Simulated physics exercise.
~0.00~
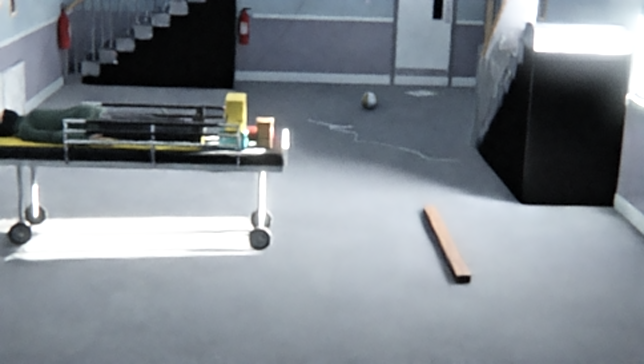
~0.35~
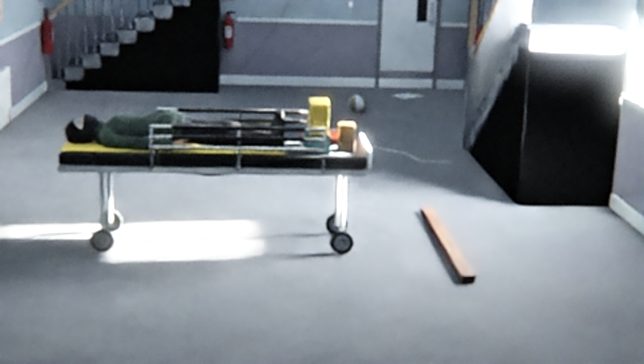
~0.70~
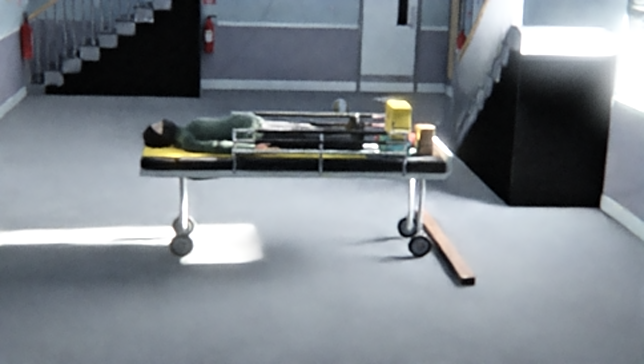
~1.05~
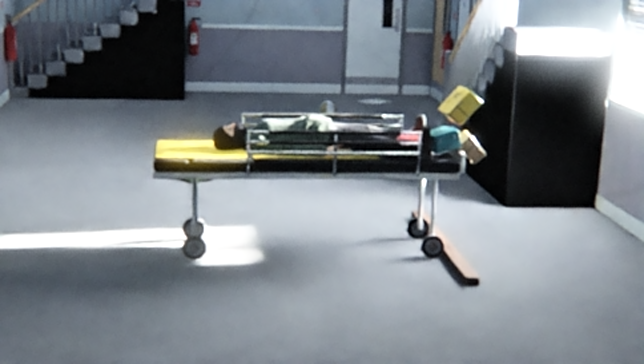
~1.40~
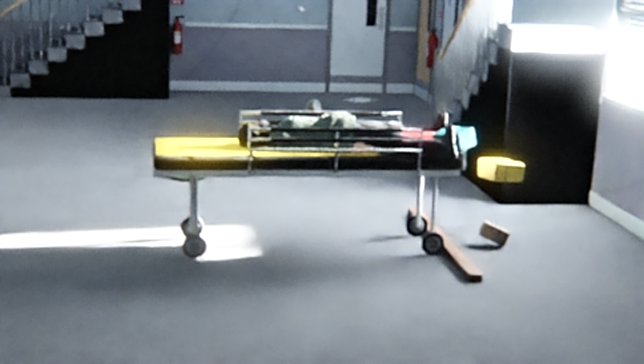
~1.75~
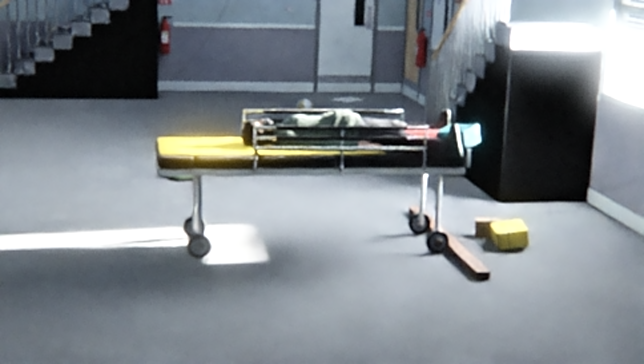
A hospital trolley with a yellow and black top rolls rightward along a grey-floored passage, seen side-on from slightly above, with stairs behind and a black block at right. A limp person lies along it, feet toward the right, where a yellow monitor, a small brown pump, a teal case and a red bottle sit. The wheels meet a brown sill and the trolley stops level. The person slides on toward the foot end as the monitor and pump tip over the edge and fall. Both end on the floor, while the person, case and bottle stay aboard.
